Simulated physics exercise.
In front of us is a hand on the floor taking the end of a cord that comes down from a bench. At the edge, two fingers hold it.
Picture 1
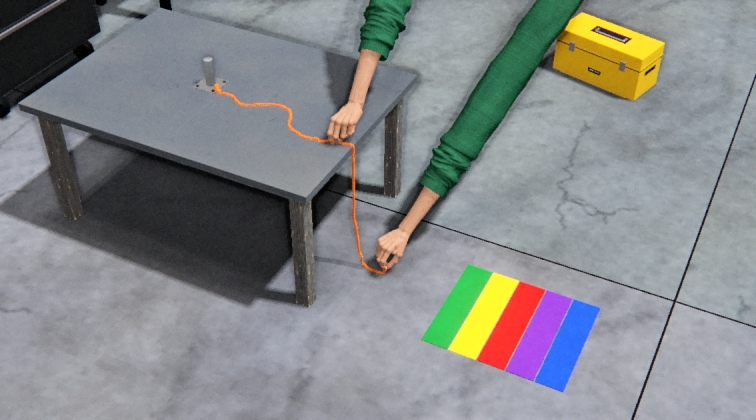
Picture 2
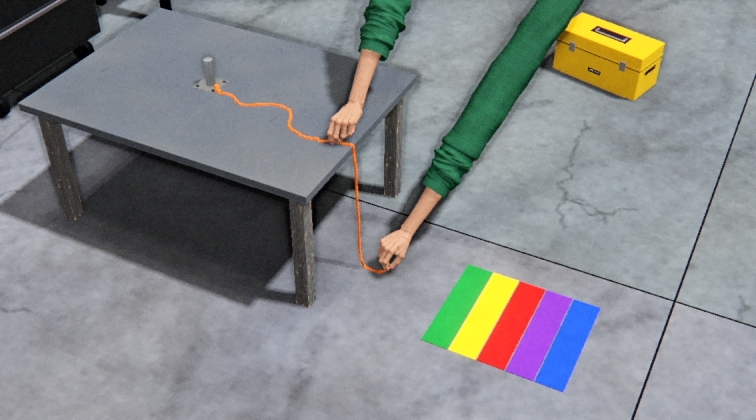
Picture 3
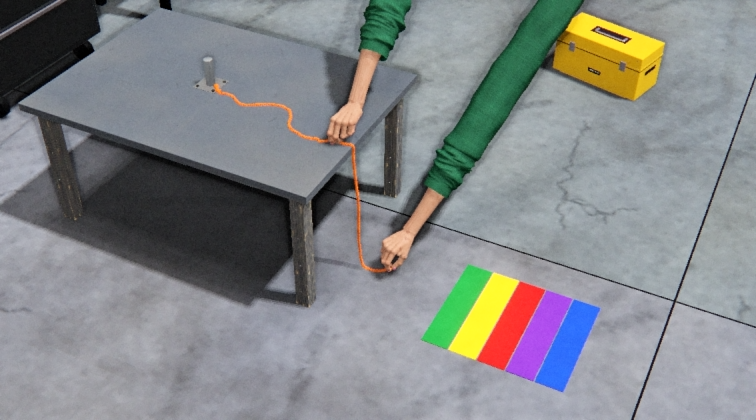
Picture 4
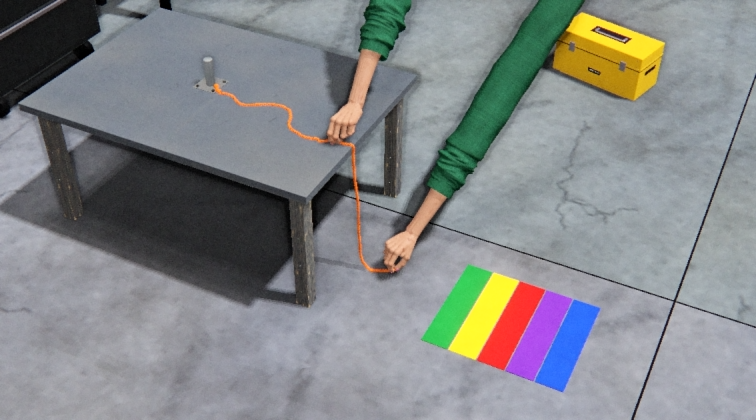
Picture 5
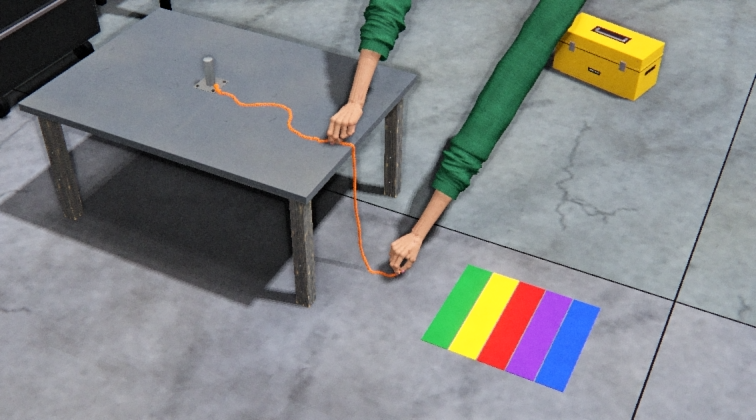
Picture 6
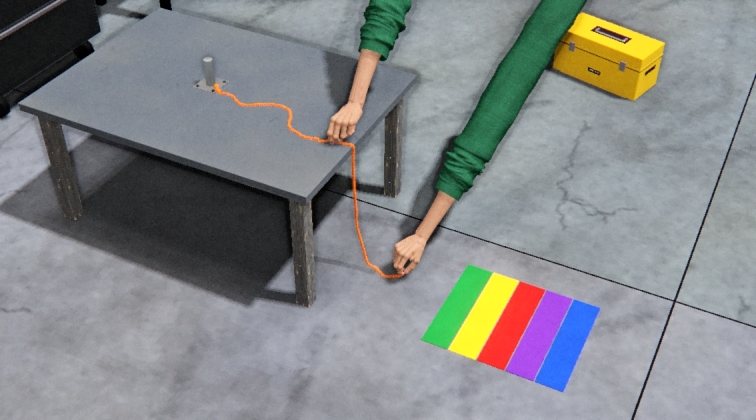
On a grey concrete floor seen from above at an angle, a dark-topped bench stands at left, with a yellow toolbox at upper right. An orange cord runs from a metal post across the bench to its edge, where one green-sleeved hand holds it, and hangs to another hand beside green, yellow, red, purple and blue stripes. The lower hand slides the cord's end slightly rightward, while the upper hand and view stay still.
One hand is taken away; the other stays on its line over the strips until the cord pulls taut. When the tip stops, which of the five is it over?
The red one.
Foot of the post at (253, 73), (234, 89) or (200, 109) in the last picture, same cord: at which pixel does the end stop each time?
You'd get roughly (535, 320), (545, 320) and (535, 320), one for each try.
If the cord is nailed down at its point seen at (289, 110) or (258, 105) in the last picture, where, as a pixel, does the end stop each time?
Respectively, (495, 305) and (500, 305).
Early on, end near (456, 291); over green.
Midway, end near (492, 304); over yellow.
At the end of the slack, end near (514, 311); over red. It gets as far as the red strip.
